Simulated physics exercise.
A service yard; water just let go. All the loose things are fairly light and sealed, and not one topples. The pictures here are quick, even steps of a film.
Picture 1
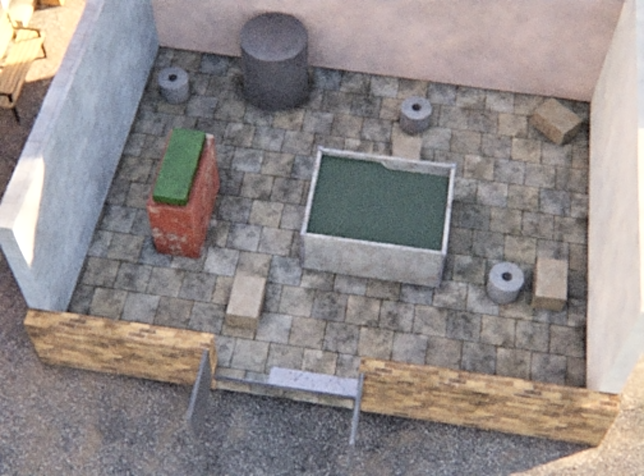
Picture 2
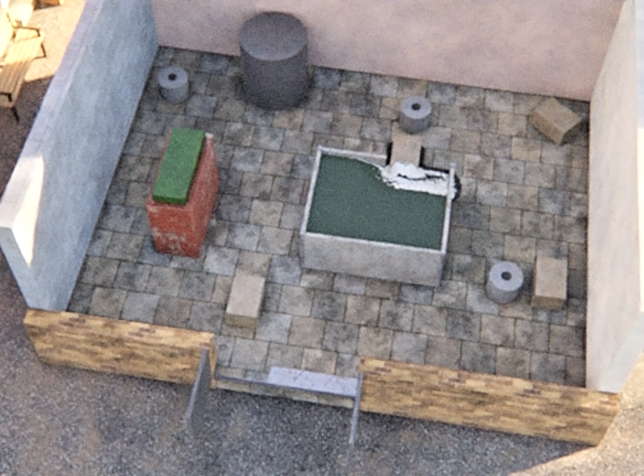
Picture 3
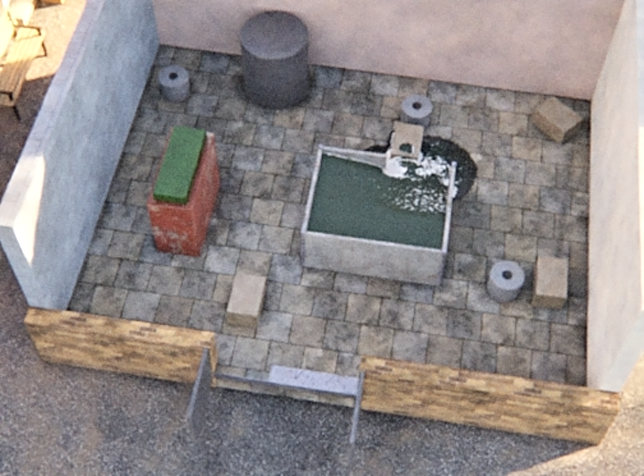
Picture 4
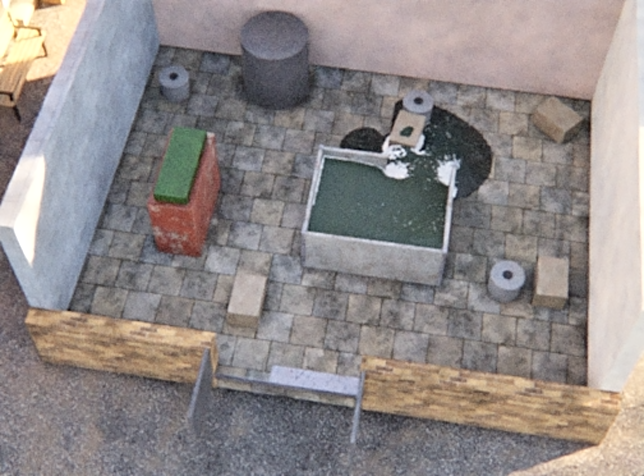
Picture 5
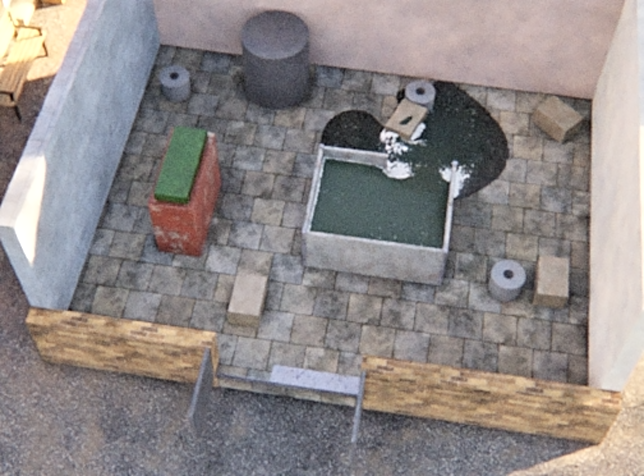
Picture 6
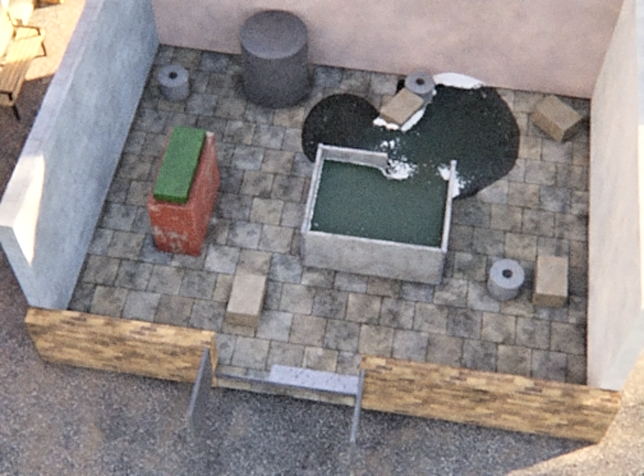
A walled, paved yard held an open tank of dark green water, which gushed out through its back edge and spread across the paving, pushing a crate backward and then nudging a small round tub.
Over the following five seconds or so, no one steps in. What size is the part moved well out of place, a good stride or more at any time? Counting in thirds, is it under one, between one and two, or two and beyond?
It sits mid-range.
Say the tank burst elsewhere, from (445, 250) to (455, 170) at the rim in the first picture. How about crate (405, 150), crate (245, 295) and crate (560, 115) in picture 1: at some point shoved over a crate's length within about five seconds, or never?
In turn: Stayed short, stayed short, cleared that distance.
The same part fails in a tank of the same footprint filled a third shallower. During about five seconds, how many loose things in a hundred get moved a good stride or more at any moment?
I'd put it near 40 per cent of the loose things.
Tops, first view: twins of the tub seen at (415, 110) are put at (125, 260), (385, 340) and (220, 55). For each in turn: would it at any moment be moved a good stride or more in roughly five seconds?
Item by item: Remains in place, remains in place, remains in place.
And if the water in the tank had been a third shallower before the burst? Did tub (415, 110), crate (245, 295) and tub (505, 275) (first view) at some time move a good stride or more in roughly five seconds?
First: Goes past it; second: Falls short; third: Falls short.
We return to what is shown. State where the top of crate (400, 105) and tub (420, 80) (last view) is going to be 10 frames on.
Roughly (328, 62), then (362, 76).
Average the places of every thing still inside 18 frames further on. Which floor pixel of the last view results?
I'd say roughly (375, 207).
A moment on, 2 of 7 are well off their spots; 0 afloat.
Next, 2 of 7 are well off their spots; 2 afloat.
Later, 3 of 7 are well off their spots; 0 afloat.
In the end, 4 of 7 are well off their spots, and 4 have been at some point; 0 afloat.
